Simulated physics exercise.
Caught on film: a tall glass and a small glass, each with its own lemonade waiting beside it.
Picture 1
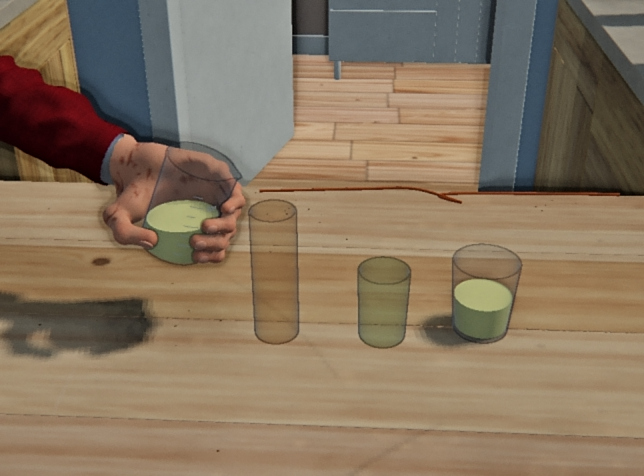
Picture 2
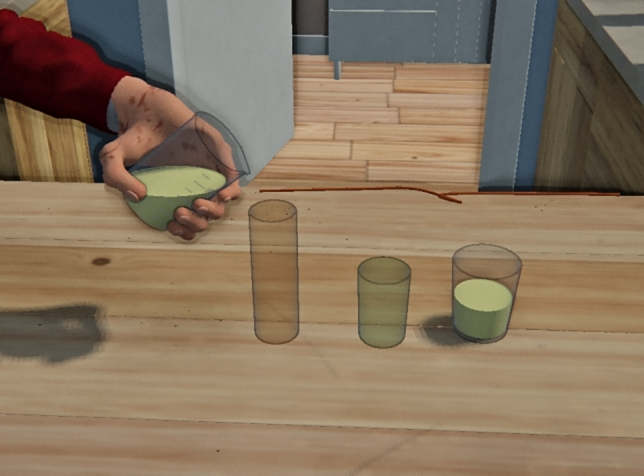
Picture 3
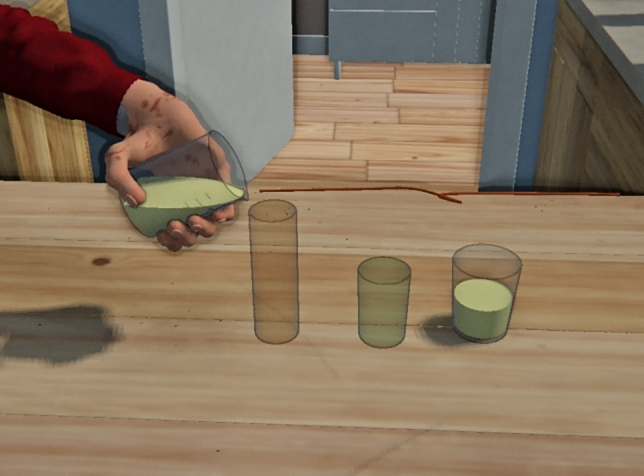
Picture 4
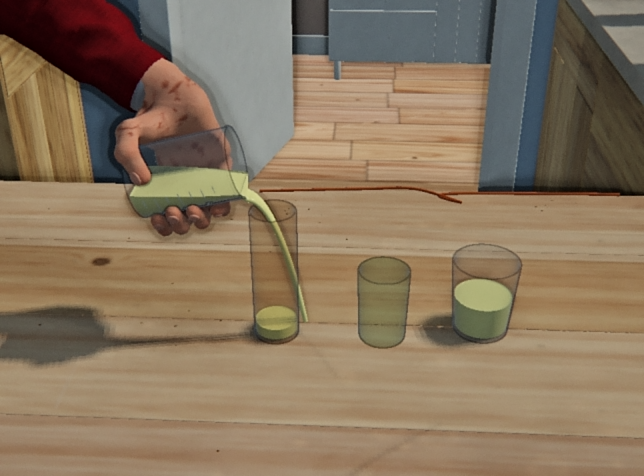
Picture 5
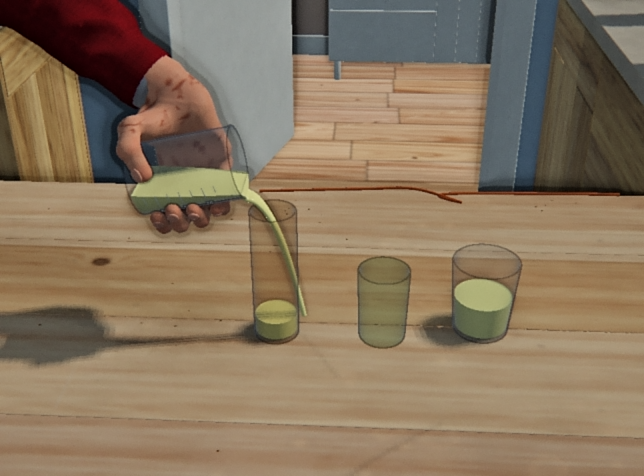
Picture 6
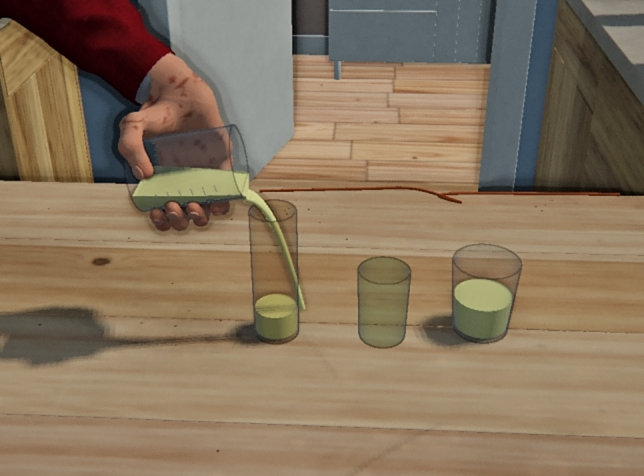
In this clip, a hand in a red sleeve holds a beaker of pale green liquid at left, tilts it beside a tall glass, and pours a stream that partly fills it, while a small empty glass and a half-full tumbler stay still.
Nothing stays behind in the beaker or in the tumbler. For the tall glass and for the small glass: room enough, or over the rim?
Left, the tall glass takes it all; right, the small glass takes it all.
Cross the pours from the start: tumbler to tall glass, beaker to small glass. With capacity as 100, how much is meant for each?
In turn 40 and 90 per cent.
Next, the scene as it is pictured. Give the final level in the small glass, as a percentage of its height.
About 70 per cent.
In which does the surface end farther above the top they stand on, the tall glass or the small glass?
It is the tall glass.
Soon after, the tall glass is about a third full.
Later, the tall glass is about half full.
In the end, the tall glass is about half full; the small glass is about two thirds full.
